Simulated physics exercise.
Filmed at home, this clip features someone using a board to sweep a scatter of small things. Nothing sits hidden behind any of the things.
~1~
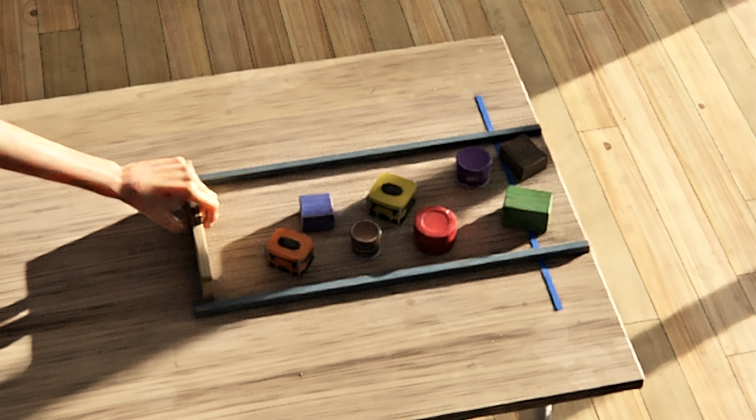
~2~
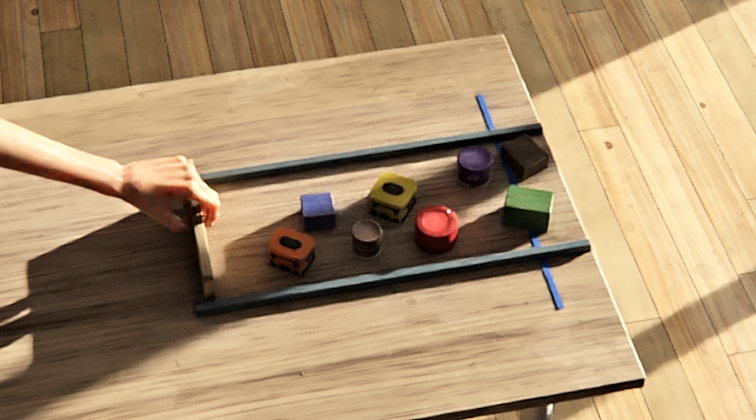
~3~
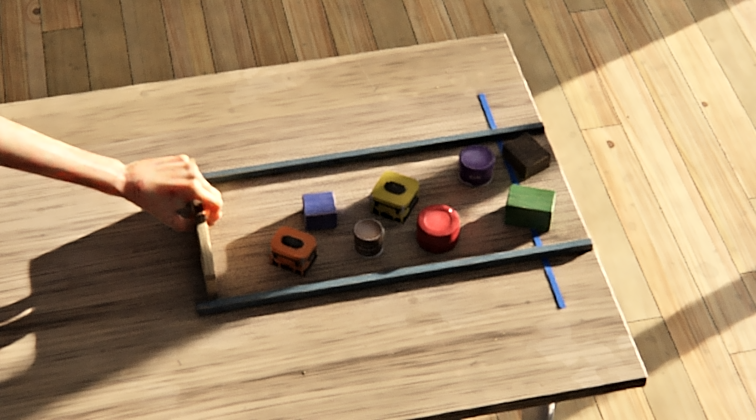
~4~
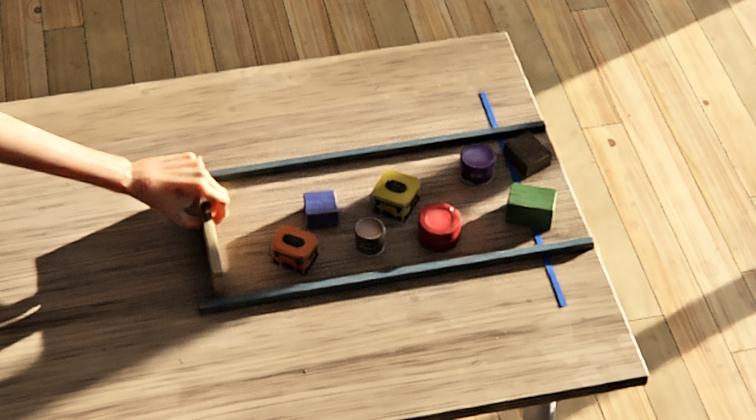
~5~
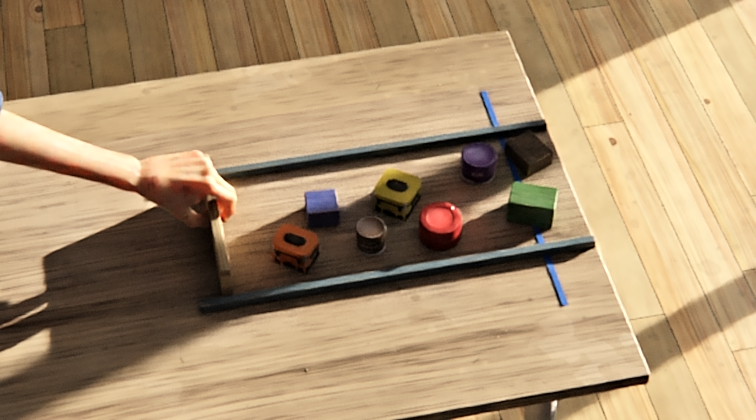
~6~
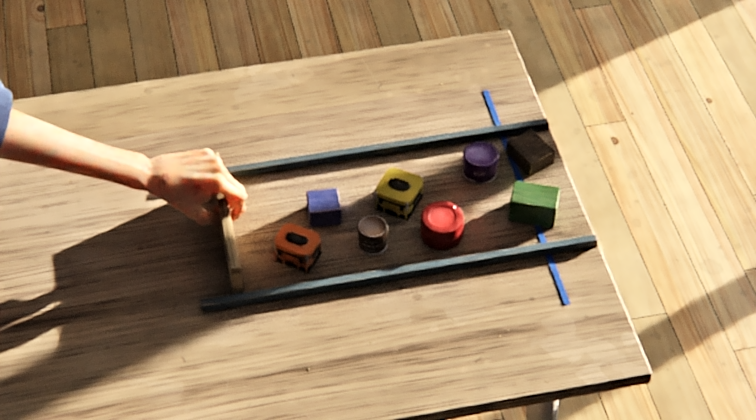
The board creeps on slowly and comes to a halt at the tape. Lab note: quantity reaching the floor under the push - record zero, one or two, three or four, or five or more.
The fallen count comes to three or four.
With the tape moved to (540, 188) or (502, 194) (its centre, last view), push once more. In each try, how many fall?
You'd count 5 the first time and 2 the second.
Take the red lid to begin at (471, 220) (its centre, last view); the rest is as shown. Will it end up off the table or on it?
The red lid goes off.
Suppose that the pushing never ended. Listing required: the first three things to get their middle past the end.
The order goes the black block, the green block, and then the purple pot.
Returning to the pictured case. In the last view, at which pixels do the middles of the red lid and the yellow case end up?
The first one ends at (561, 221), the second at (559, 150).
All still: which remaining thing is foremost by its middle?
Result - the yellow case.
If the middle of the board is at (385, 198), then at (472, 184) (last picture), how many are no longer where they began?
At first I count 5, and then 8.
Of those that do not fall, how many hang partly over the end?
1 of them.
A little later, none off yet; black block at rest near (530, 152); green block at rest near (534, 204); purple pot at rest near (480, 163).
Next, none off yet; black block moving near (539, 150); green block moving near (539, 201); purple pot shifted about its own width near (508, 154).
When it is over, the number that fall off is three or four; down, brown pot, purple pot, green block and black block.
